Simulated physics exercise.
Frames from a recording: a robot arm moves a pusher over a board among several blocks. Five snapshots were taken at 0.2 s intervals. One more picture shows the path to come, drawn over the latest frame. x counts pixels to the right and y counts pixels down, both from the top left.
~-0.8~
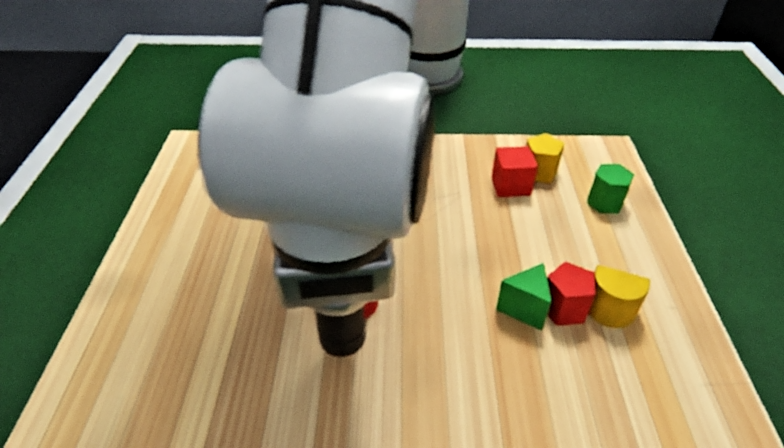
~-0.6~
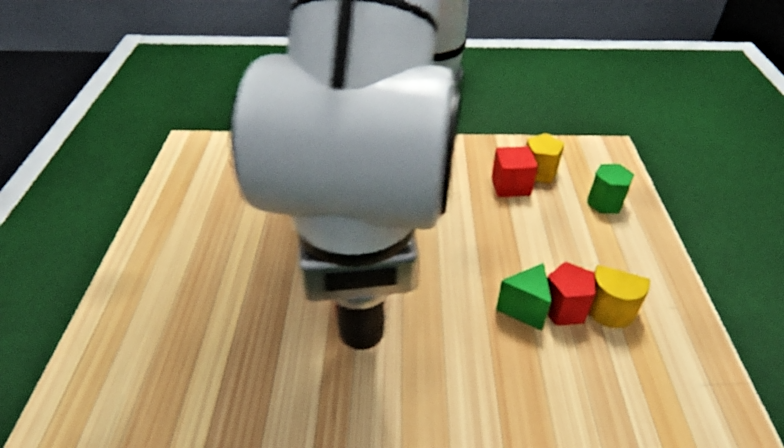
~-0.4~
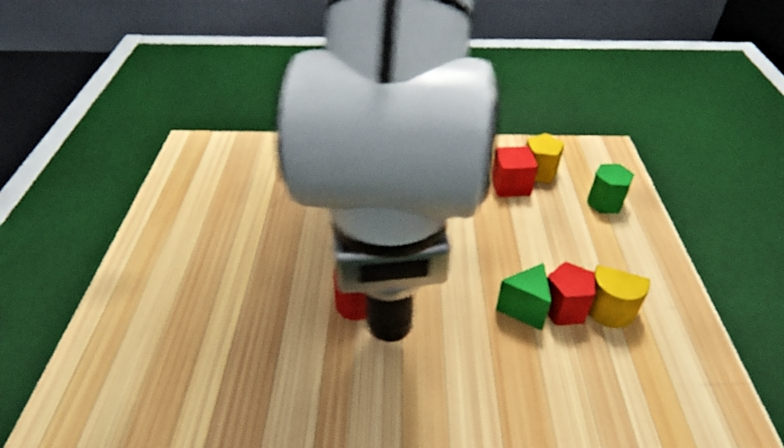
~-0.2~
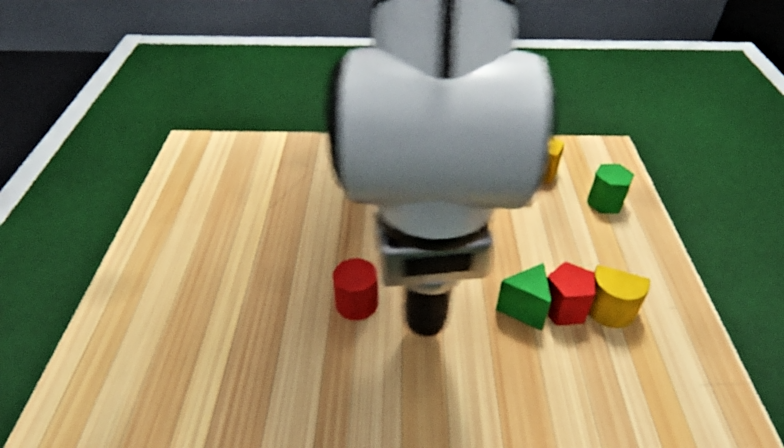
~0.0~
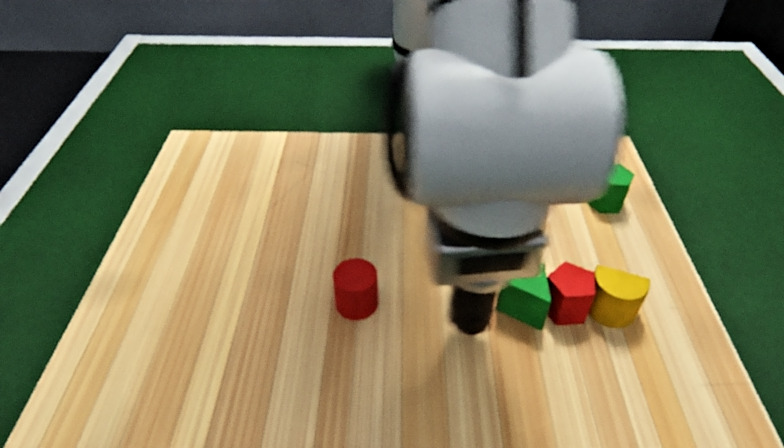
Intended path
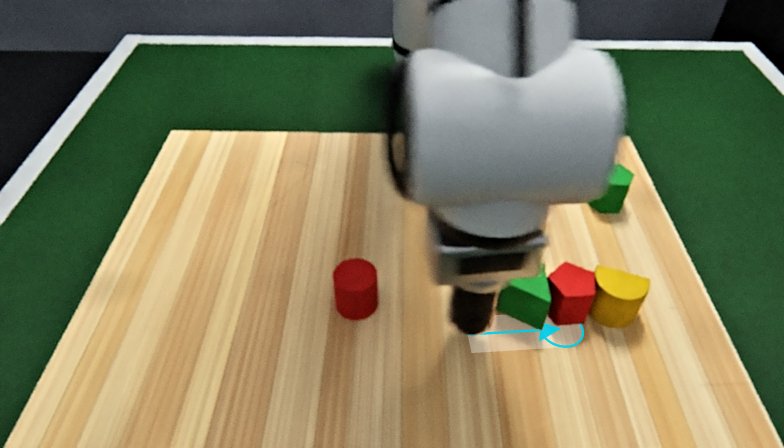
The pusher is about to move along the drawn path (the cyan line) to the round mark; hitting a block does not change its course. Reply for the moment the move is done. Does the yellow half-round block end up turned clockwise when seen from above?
I believe so.
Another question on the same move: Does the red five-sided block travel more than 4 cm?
Going by the path, no.
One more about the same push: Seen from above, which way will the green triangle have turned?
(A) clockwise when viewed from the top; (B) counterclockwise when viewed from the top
Correct choice: B.
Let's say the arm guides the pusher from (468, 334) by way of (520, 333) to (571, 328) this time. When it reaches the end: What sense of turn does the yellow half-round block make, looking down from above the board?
The sense of turning is clockwise.
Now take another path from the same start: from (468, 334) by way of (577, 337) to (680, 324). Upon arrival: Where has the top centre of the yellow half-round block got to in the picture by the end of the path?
The middle of its top is at (659, 263).
The line goes from (468, 334) to (561, 329).
On the path given first. Halfway along, pusher (519, 315); green triangle (535, 277); red five-sided block (574, 277).
At the end, pusher (567, 312); green triangle (540, 269), turned 25° anticlockwise; red five-sided block (583, 268); yellow half-round block (630, 280), turned 20° clockwise.
